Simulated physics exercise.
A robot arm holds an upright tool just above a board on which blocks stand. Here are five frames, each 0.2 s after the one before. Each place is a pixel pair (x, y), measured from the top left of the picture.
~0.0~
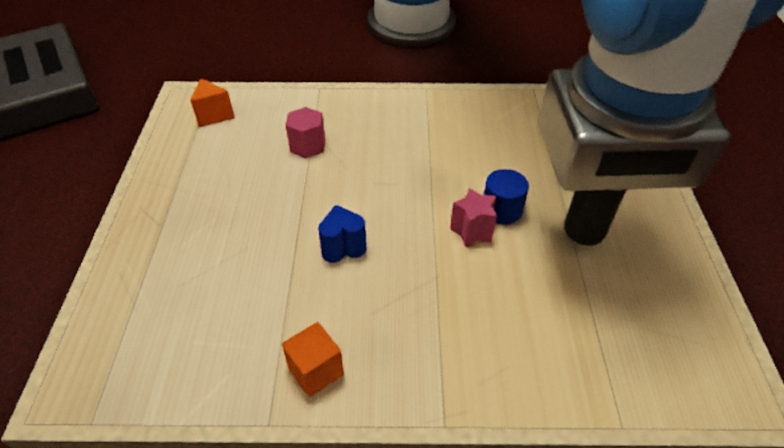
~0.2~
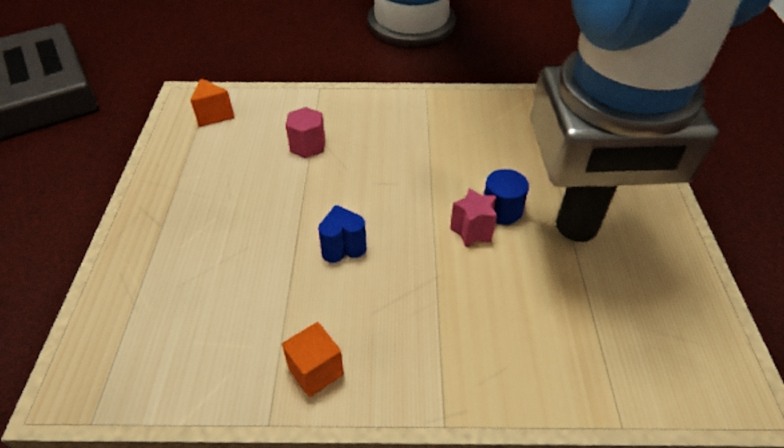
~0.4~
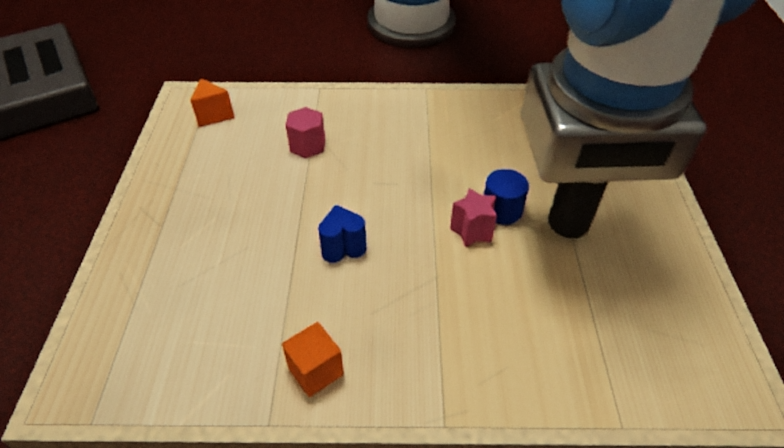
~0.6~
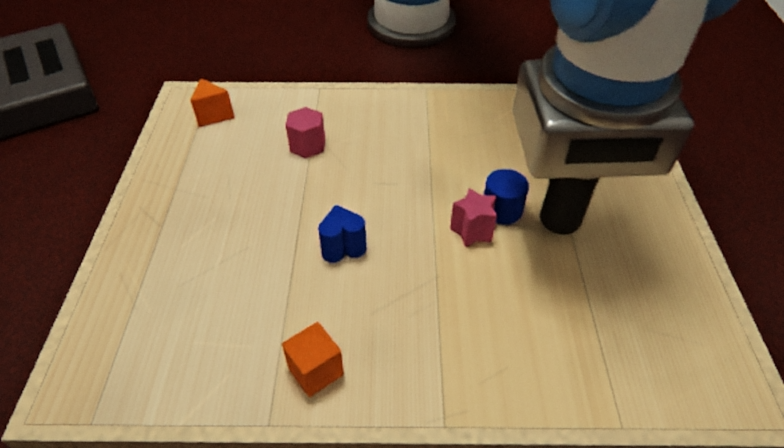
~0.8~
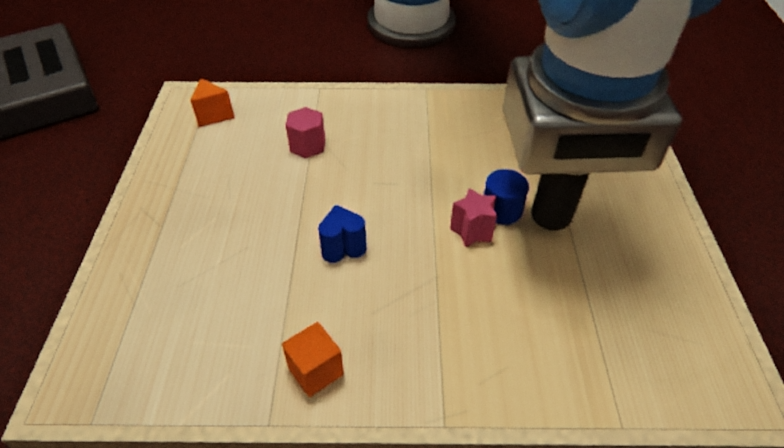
Robot arm moving its upright black tool slightly left toward a blue cylinder and pink star, while all the blocks stay still.
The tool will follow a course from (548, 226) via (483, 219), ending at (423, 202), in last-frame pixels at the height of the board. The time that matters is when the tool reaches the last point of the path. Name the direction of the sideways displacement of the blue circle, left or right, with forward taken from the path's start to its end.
Right.
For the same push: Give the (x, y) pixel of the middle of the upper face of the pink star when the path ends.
If I read the scene right, the answer is (428, 205).
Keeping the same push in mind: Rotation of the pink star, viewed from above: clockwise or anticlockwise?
Its spin: Anticlockwise.
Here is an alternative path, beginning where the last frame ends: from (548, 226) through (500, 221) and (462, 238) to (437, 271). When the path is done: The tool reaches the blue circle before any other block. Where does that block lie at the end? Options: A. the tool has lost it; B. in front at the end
A
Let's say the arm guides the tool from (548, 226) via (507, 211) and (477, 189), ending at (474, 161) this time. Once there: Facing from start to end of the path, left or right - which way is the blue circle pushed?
Picture yourself facing from the start of the path to its end: The blue circle moves off to your left.
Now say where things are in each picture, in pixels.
The first frame shows lower end of the tool (584, 231), tops of blocks, blue heart-shaped block (341, 221), pink star (477, 204), blue circle (508, 182).
The second frame shows tool (576, 228), blocks as before.
The third frame shows tool (568, 224), blocks as before.
The fourth frame shows tool (560, 220), blocks as before.
The fifth frame shows tool (551, 217), blue heart-shaped block (341, 221), pink star (477, 204), blue circle (508, 182).
What follows on the original path. One third of the way, tool (506, 213); pink star (473, 203), turned 15° anticlockwise; blue circle (480, 173).
Two thirds of the way, tool (463, 205); pink star (439, 205), turned 45° anticlockwise; blue circle (455, 159).
At the end, tool (424, 192); blue heart-shaped block not moved; pink star (428, 205), turned 80° anticlockwise; blue circle (444, 151).
